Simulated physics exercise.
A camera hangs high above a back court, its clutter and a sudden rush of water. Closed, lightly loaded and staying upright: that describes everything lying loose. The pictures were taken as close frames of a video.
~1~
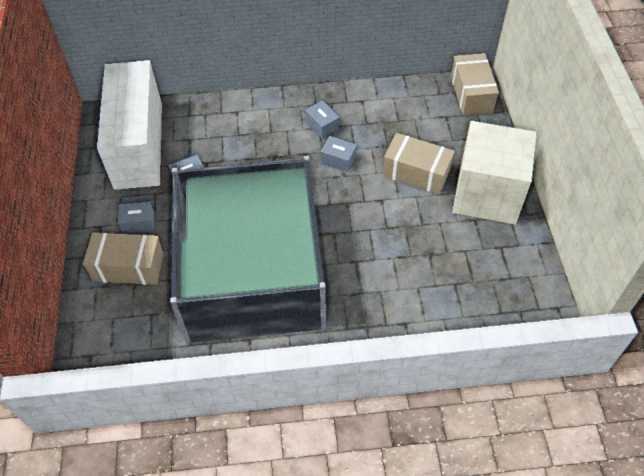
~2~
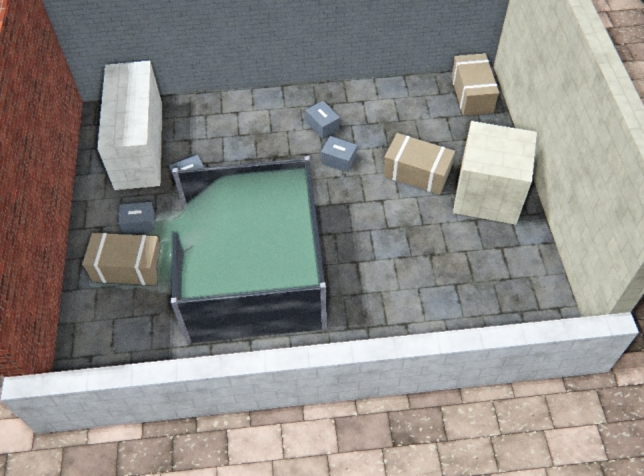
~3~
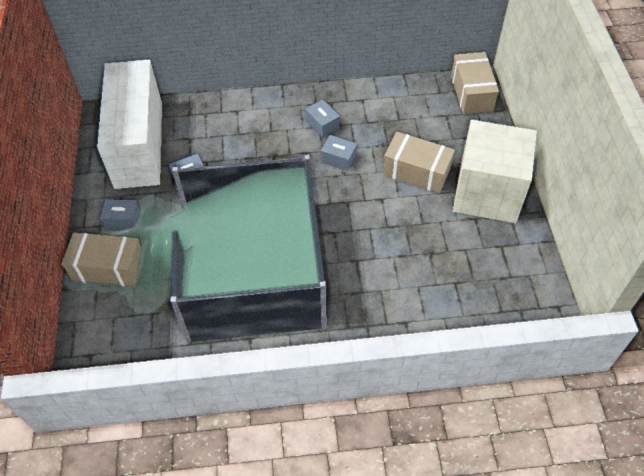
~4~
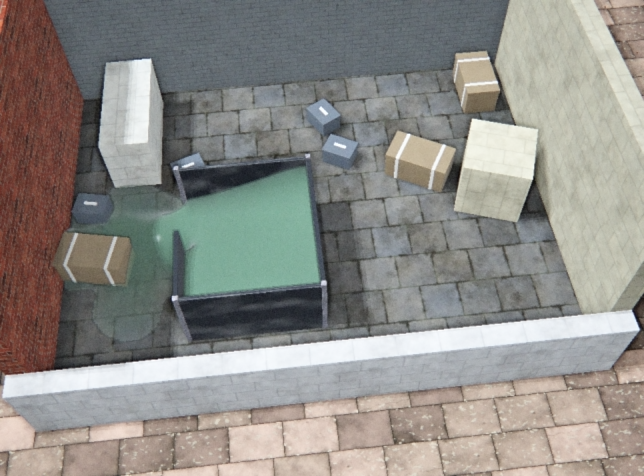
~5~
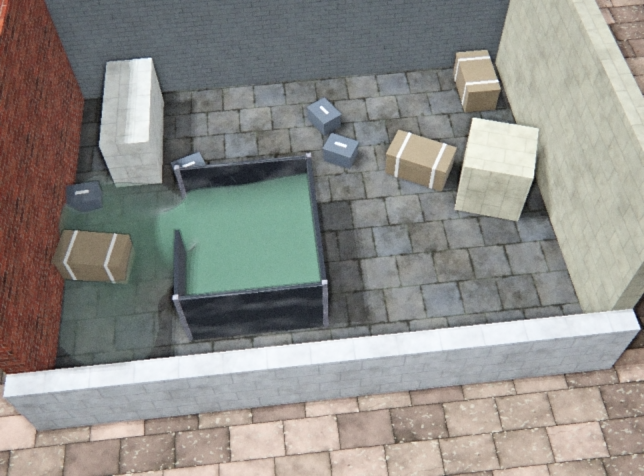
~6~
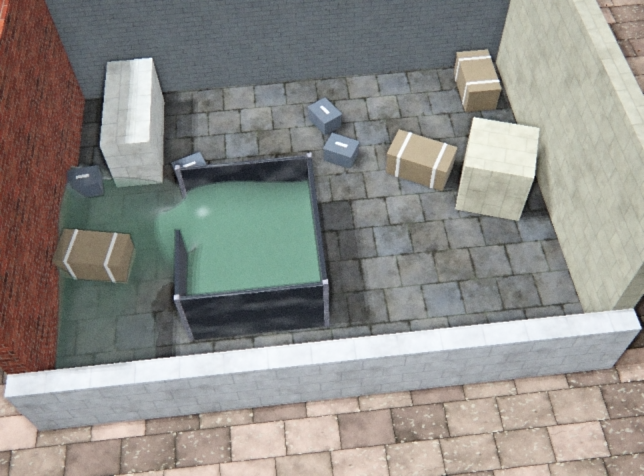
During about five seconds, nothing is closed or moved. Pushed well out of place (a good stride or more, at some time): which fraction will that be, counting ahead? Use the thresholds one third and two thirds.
I'd put it at two thirds or higher.
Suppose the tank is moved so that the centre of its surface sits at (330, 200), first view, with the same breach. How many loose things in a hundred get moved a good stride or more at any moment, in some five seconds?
It works out near 60 %.
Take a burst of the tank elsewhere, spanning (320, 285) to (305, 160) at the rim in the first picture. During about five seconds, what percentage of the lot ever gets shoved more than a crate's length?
Estimate: Roughly 60 per cent.
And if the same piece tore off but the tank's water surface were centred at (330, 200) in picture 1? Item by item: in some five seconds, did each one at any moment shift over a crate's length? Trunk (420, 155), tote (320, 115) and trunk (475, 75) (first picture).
In turn: Under that mark, beyond that mark, under that mark.
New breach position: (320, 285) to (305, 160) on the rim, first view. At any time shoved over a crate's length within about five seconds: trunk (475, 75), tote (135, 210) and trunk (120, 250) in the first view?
Listed in turn, ends up that far off, never travels that far, never travels that far.
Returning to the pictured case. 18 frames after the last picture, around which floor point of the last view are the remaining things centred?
Mean position: About (317, 160).
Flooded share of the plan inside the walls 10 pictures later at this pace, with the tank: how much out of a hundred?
My estimate is about 40 per cent.
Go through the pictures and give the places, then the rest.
The first picture shows a tote at (135, 212) rests on the ground; a trunk at (121, 250) rests on the ground; 0 of 7 have shifted.
The second picture shows a tote at (135, 213), on the bottom; a trunk at (120, 250) rests on the ground; 0 of 7 have shifted.
The third picture shows a tote at (118, 209), on the bottom, close to its start; a trunk at (100, 251), on the bottom, close to its start; 2 of 7 have shifted.
The fourth picture shows a tote at (91, 204) rests on the ground, a stride from its start; a trunk at (91, 251), on the bottom, a stride from its start; 2 of 7 have shifted.
The fifth picture shows a tote at (82, 193) floats, a stride from its start; a trunk at (91, 248) rests on the ground, a stride from its start; 2 of 7 have shifted.
The sixth picture shows a tote at (83, 177), afloat, a stride from its start; a trunk at (91, 247) floats, a stride from its start; 2 of 7 have shifted.
A moment on, 1 of 7 are well off their spots; 1 afloat.
Next, 2 of 7 are well off their spots; 1 afloat.
Later, 4 of 7 are well off their spots; 2 afloat.
In the end, 4 of 7 are well off their spots, and 5 have been at some point; 4 afloat.
